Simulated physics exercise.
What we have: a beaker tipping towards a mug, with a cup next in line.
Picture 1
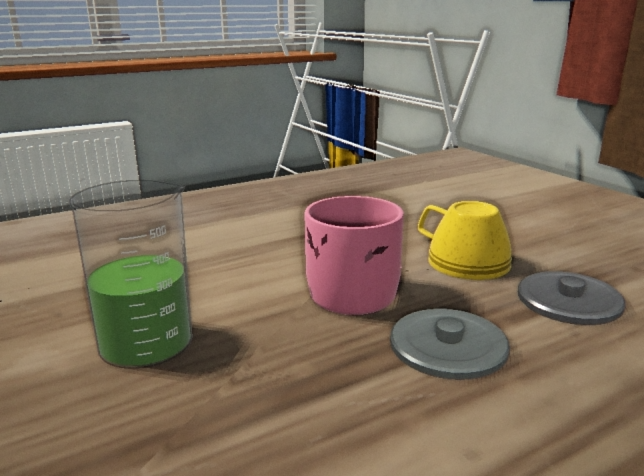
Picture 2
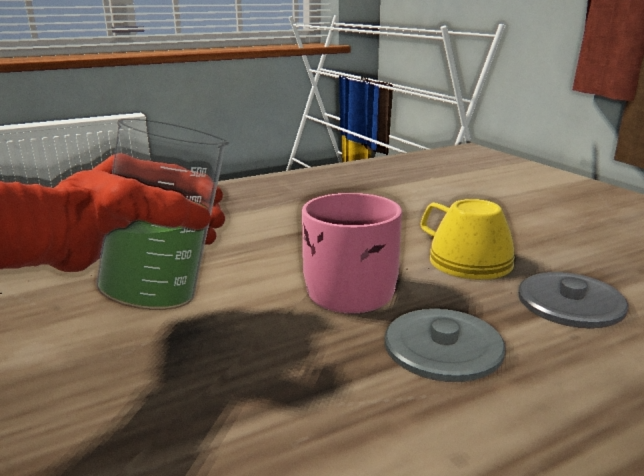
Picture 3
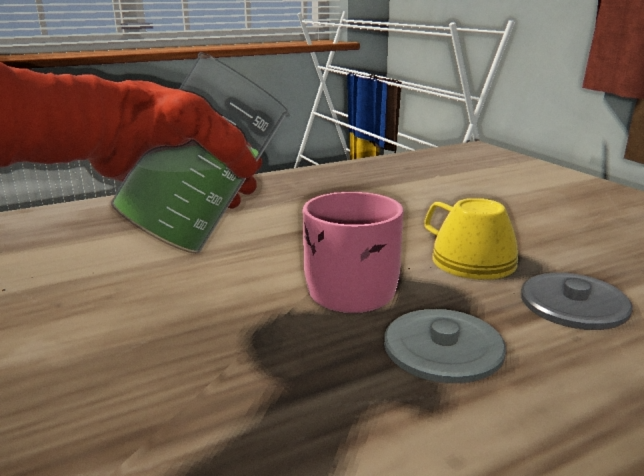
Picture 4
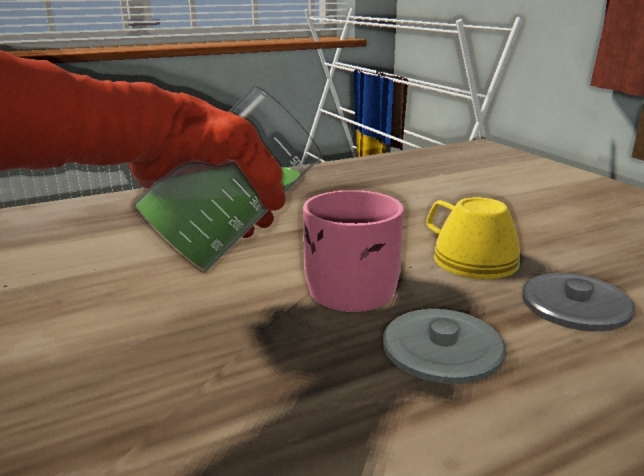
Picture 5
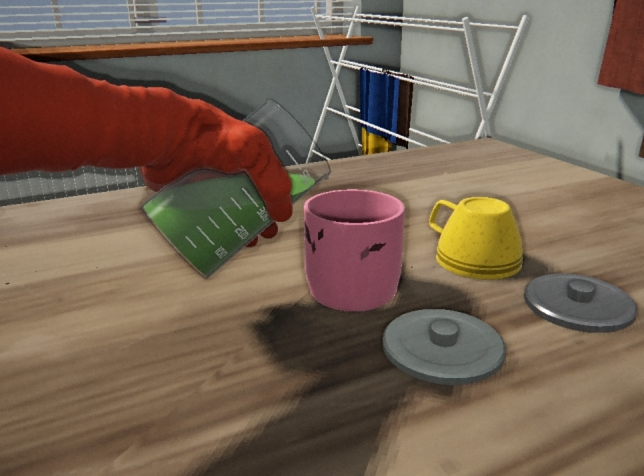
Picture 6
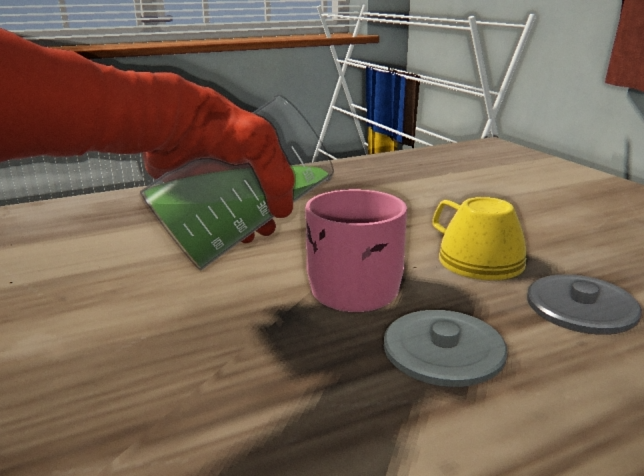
A red-gloved hand reaches in from the left, grips a clear beaker of green liquid, lifts it and tilts it steadily rightward beside a pink mug, the liquid sliding toward its rim. The mug stands mid-table, with an upside-down yellow cup and two grey lids to the right. The wooden tabletop, seen from slightly above before a window, radiator and drying rack, shifts slightly as the view drifts.
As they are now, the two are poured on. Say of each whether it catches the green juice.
The mug fills up; the cup lets it run off outside.
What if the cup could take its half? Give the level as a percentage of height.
About 65 per cent.
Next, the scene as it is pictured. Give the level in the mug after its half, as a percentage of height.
Close to 30 %.
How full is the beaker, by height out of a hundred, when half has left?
About 25 per cent.
A moment on, the green juice goes into the mug.
Further on, it runs off the upturned base of the cup.
When it is over, the mug has its share inside; the cup is empty, in a puddle.
